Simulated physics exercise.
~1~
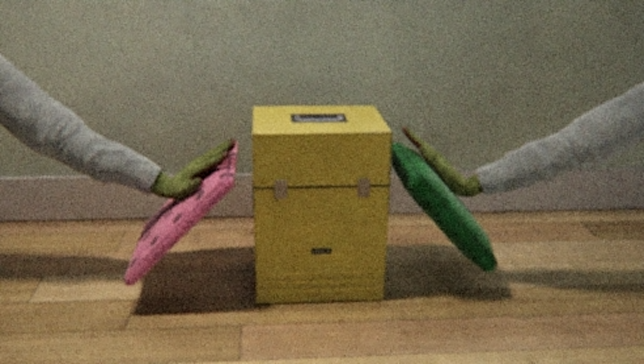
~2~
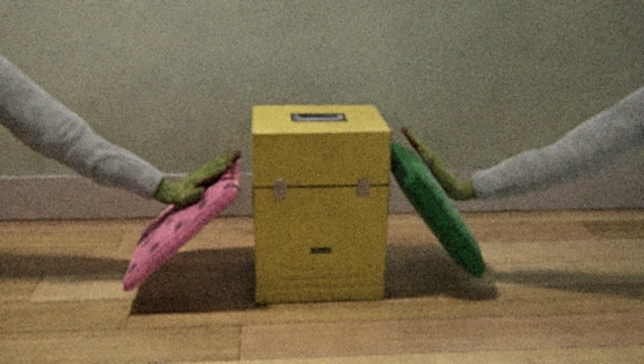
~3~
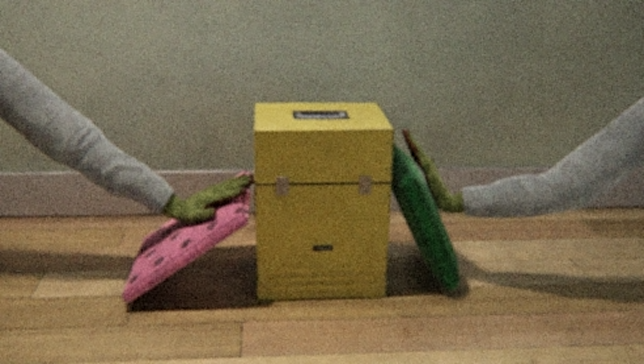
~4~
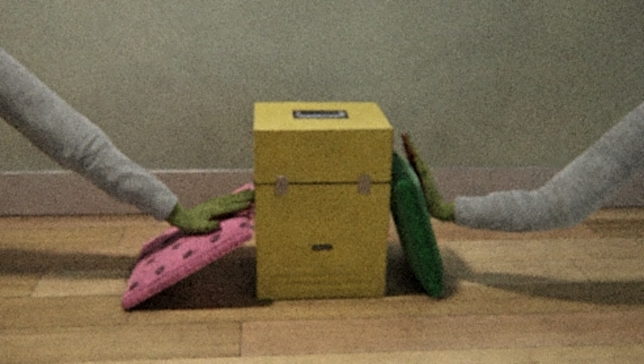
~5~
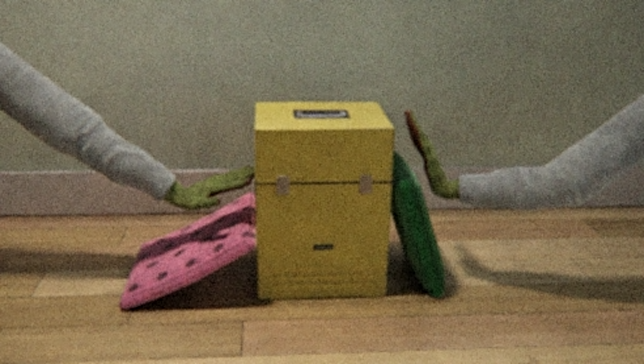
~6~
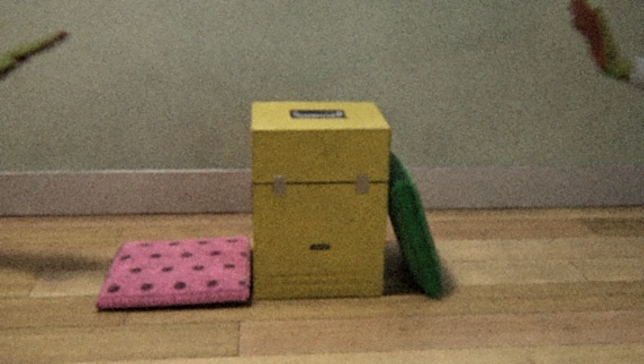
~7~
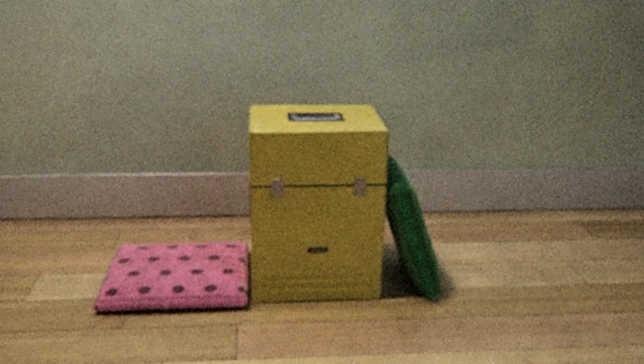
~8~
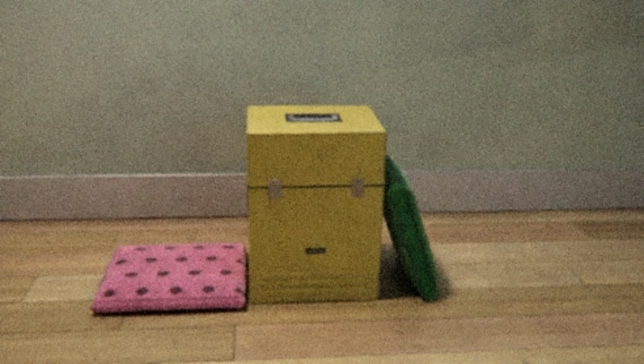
On a wooden floor by a wall, two hands pressed a pink spotted seat pad and a green cushion against opposite sides of a yellow chest, then pulled away; the pad slid down flat on the left while the cushion stayed leaning on the right.
